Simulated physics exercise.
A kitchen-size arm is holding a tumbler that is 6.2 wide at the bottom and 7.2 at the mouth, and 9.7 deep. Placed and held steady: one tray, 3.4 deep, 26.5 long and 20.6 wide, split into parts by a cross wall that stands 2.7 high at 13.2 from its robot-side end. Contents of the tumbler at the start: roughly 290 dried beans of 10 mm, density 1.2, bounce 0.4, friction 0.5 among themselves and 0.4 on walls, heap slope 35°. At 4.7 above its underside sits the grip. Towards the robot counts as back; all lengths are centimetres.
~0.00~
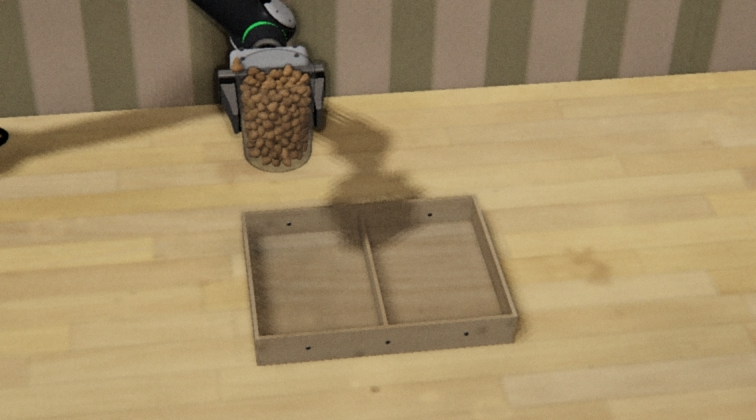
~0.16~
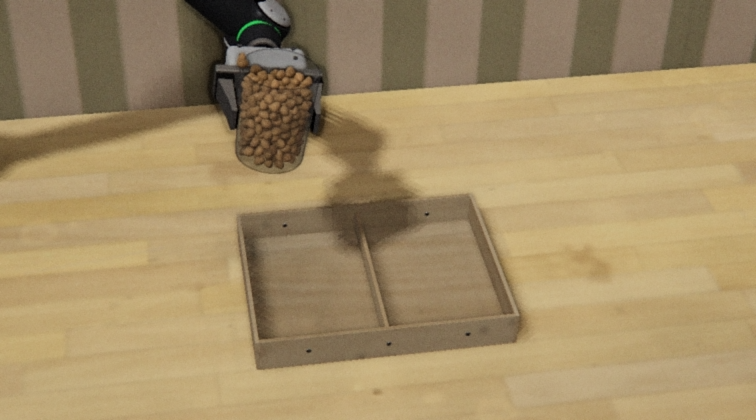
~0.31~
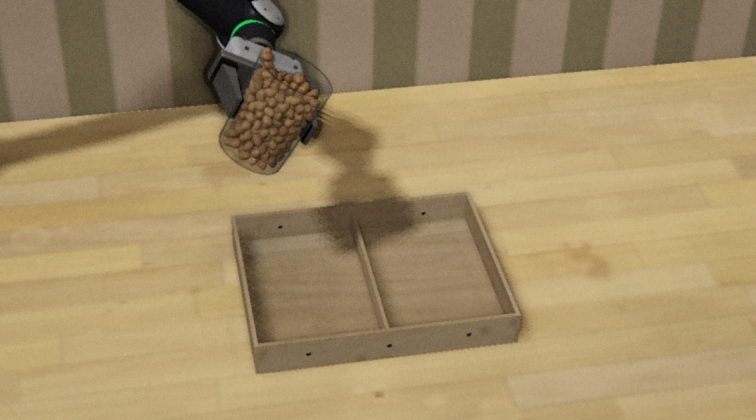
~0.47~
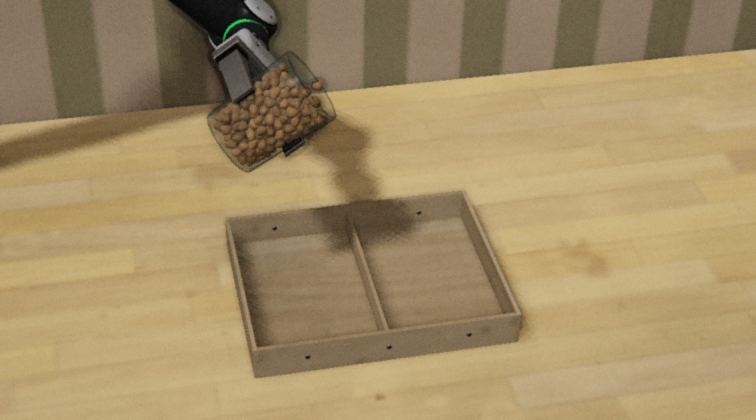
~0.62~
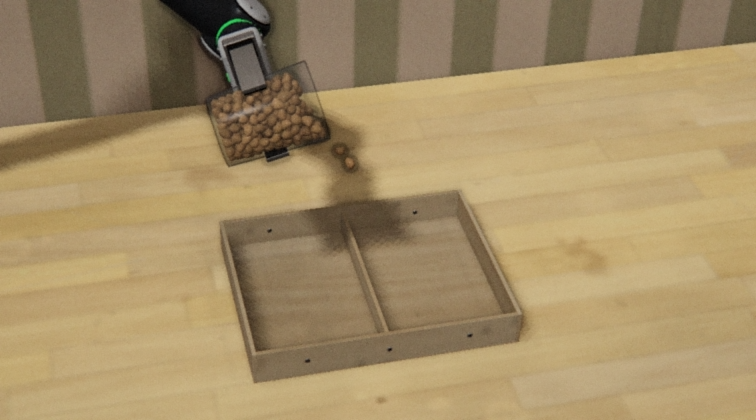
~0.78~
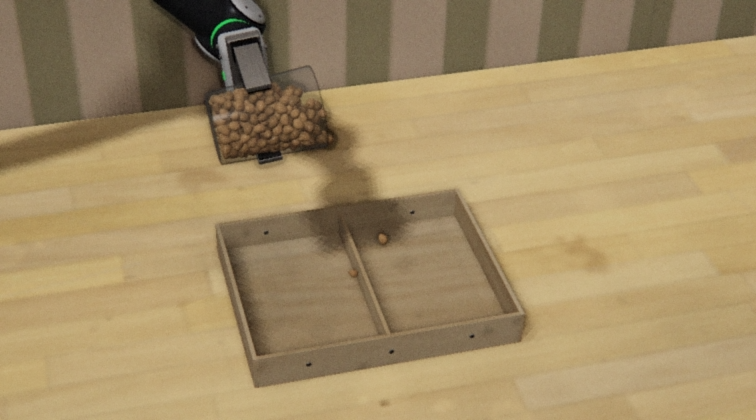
On a pale wooden tabletop, a robot arm steadily tilted a clear tumbler of brown beans almost onto its side above a divided wooden tray, and a couple of beans dropped out toward it.
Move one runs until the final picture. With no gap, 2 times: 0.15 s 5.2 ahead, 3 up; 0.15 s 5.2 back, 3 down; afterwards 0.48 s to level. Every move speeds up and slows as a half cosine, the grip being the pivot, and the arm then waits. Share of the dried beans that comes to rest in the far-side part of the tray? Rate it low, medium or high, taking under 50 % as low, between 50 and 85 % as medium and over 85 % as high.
Rating: Medium.
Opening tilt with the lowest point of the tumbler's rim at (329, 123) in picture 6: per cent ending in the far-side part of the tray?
Close to 45 in a hundred.
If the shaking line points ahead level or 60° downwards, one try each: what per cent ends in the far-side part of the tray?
Estimates, in order: 60 % then 15 %.
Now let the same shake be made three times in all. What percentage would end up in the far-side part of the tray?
Expected share: About 80 %.
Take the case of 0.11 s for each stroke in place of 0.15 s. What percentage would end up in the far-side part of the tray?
65 %.
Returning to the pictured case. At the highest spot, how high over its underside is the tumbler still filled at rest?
About 2.5 cm.
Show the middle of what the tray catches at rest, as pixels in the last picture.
(422, 279).
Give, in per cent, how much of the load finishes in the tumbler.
I'd estimate close to 10 percent finishes there.
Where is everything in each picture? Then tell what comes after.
Tumbler middle at (277, 114), level; upper third of the load around (277, 93), from x 235 to 305, top at y 65; 287 in the tumbler, in the first picture.
Tumbler middle at (275, 114), tilted 8° forward; upper third of the load around (276, 93), from x 240 to 310, top at y 60, in the second picture.
Tumbler middle at (272, 115), tilted 29° forward; upper third of the load around (278, 95), from x 230 to 315, top at y 55, in the third picture.
Tumbler middle at (269, 115), tilted 55° forward; upper third of the load around (276, 98), from x 220 to 320, top at y 70, in the fourth picture.
Tumbler middle at (266, 117), tilted 76° forward; upper third of the load around (268, 101), from x 215 to 350, top at y 80; 285 in the tumbler, 2 in flight or on a rim, in the fifth picture.
Tumbler middle at (264, 118), tilted 84° forward; upper third of the load around (259, 105), from x 215 to 385, top at y 85; 284 in the tumbler, 1 in the robot-side part, 1 in the far-side part, 1 in flight or on a rim, in the sixth picture.
After 1.21 s, tilted 84° forward, highest piece 26 above the table; 183 in the far-side part, 73 in the tumbler, 24 in the robot-side part, 1 on the table or floor, 6 in flight or on a rim.
After 1.64 s, tilted 35° forward, highest piece 25 above the table; 216 in the far-side part, 40 in the robot-side part, 26 in the tumbler, 5 on the table or floor.
After 2.06 s, level, highest piece 22 above the table; 216 in the far-side part, 40 in the robot-side part, 26 in the tumbler, 5 on the table or floor.
After 3.11 s, level, highest piece 22 above the table; 216 in the far-side part, 40 in the robot-side part, 26 in the tumbler, 5 on the table or floor.
At rest, 216 in the far-side part, 40 in the robot-side part, 26 in the tumbler, 5 on the table or floor. That is 75 % in the far-side part of the tray.
